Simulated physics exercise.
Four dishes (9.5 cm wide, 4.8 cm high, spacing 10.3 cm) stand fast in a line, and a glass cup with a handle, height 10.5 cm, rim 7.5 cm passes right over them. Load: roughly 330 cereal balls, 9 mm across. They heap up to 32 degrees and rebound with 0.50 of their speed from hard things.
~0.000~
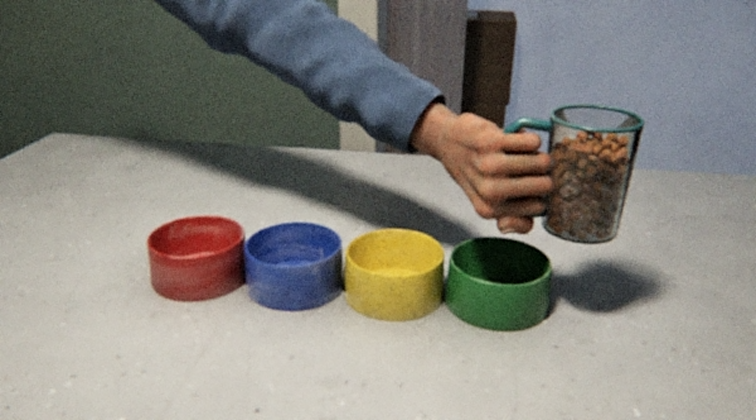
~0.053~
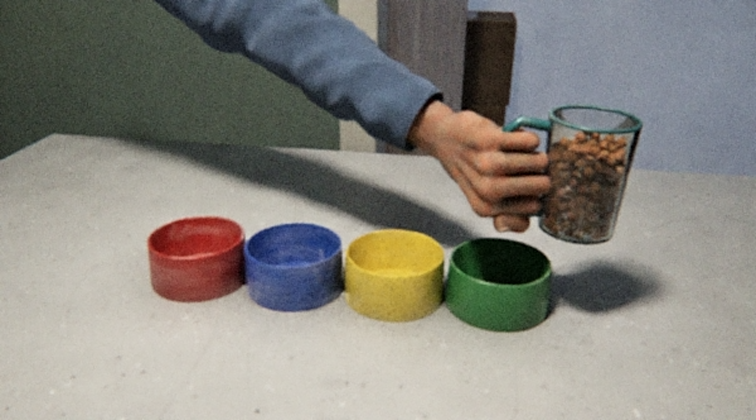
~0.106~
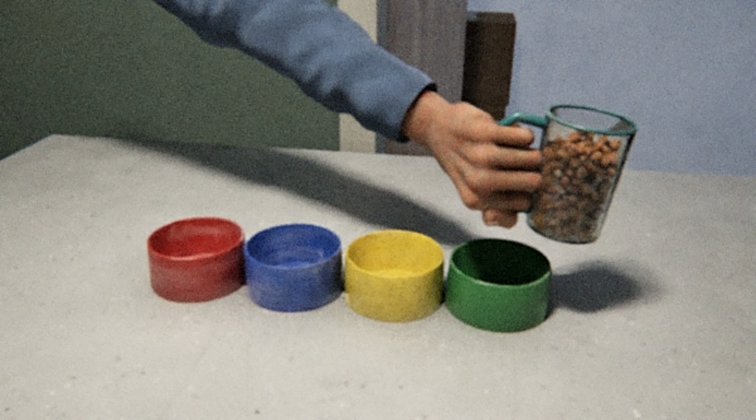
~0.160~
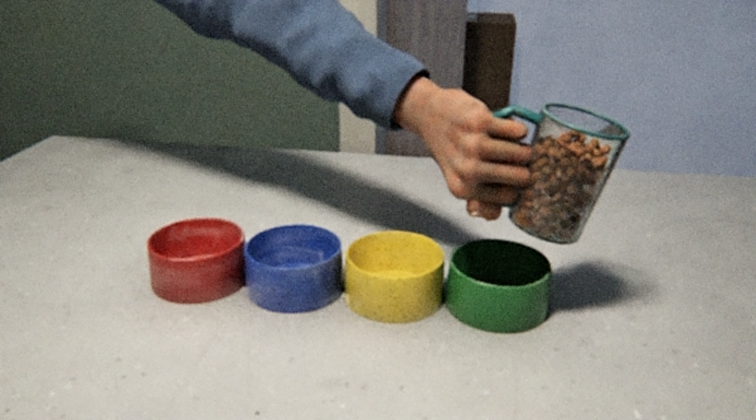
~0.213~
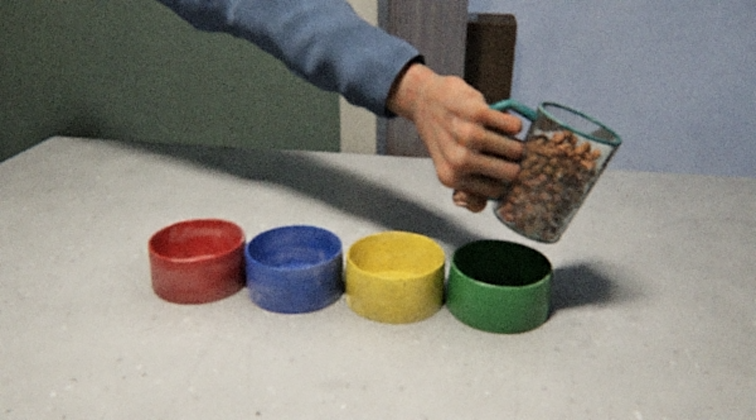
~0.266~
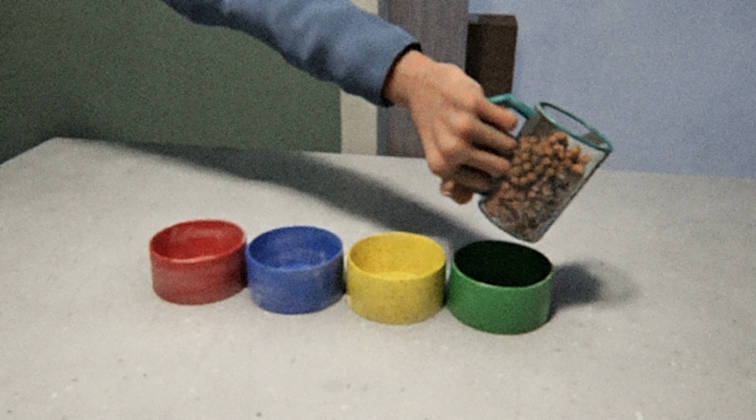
A hand moves a glass cup of brown pieces left while tilting it rightward.
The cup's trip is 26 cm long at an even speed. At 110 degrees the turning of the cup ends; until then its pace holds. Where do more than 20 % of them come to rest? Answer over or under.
Red dish: Under; blue dish: Under; green dish: Under; yellow dish: Over; on the counter: Under.
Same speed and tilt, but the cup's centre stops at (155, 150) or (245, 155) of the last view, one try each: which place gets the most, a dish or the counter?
Most goes to: Yellow, then yellow.
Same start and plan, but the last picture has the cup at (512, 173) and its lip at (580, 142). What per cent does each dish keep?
Red 0; blue 0; green 0; yellow 100.
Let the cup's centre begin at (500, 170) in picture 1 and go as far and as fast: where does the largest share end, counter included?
The winner: Blue.
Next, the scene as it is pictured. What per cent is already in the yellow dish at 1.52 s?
Some 60 per cent.
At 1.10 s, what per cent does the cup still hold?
About 70 per cent.
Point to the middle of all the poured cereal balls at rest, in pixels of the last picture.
At about (392, 275).
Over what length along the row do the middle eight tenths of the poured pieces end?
Some 6 cm.
After 0.76 s, tilt 91 degrees; cup holds 100 %.
Then, at 1.10 s, tilt 110 degrees; cup holds 70 %, green 5 %, yellow 20 %.
After 1.52 s, tilt 110 degrees; cup holds 30 %, green 5 %, yellow 60 %.
At rest (2.9 s), red 0 %, blue 0 %, green 5 %, yellow 95 %, counter 5 %.
